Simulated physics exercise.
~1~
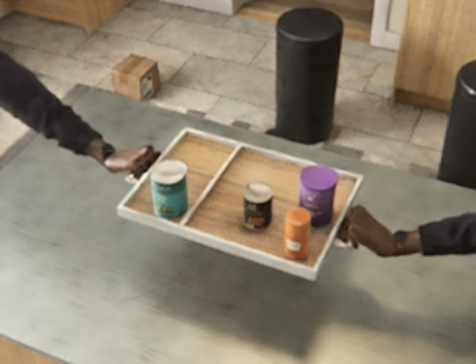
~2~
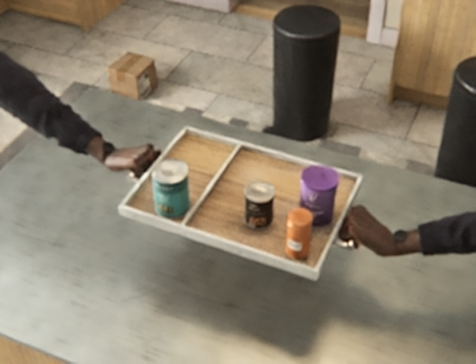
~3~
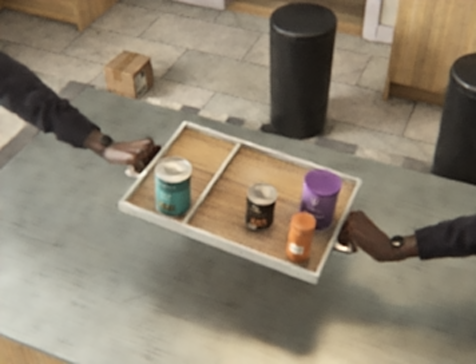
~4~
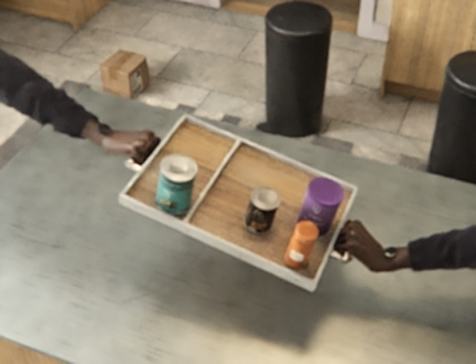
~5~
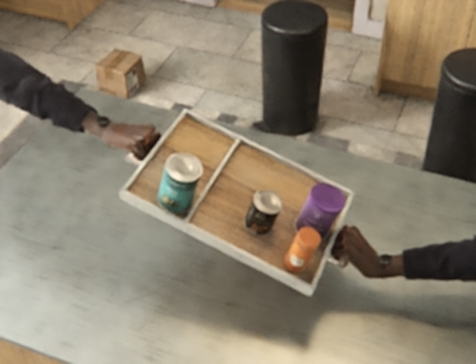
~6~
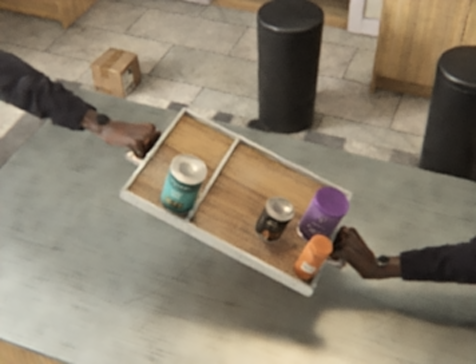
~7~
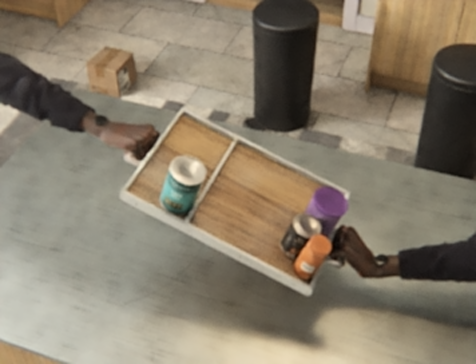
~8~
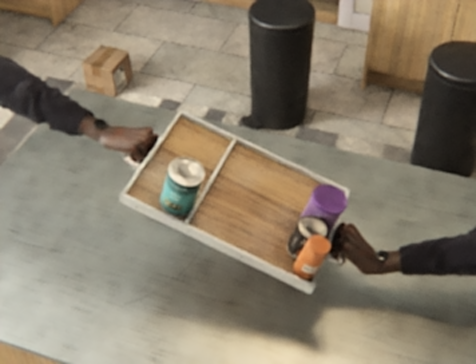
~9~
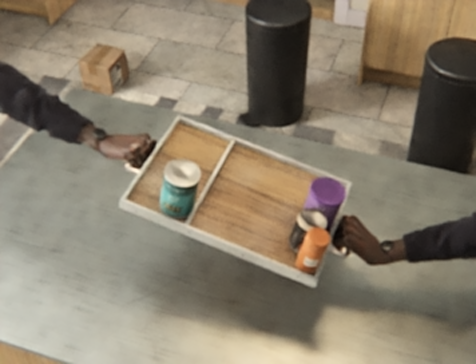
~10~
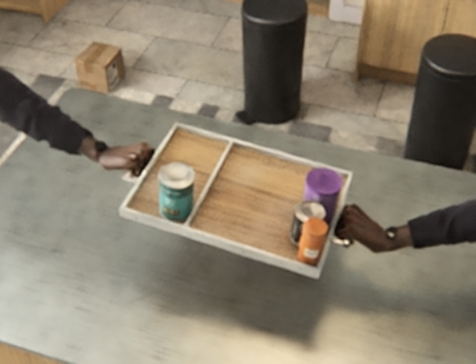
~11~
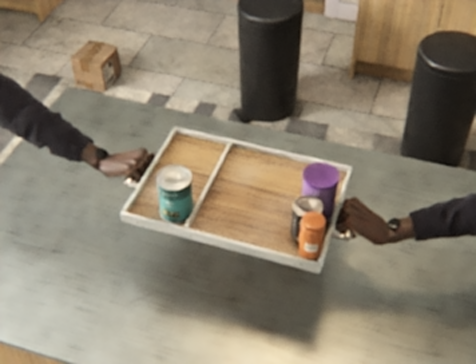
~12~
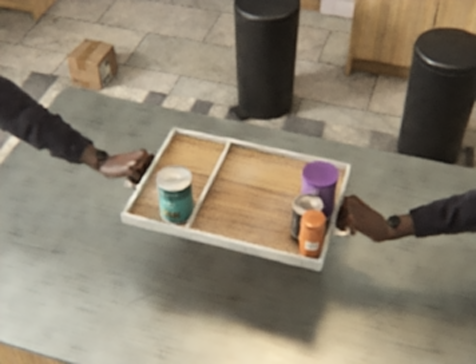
Two hands tipped a wooden tray down toward the right, and the black tin slid across to rest beside the orange shaker and purple tin. The hands then leveled the tray, with all four containers still standing, the turquoise one alone on the left.
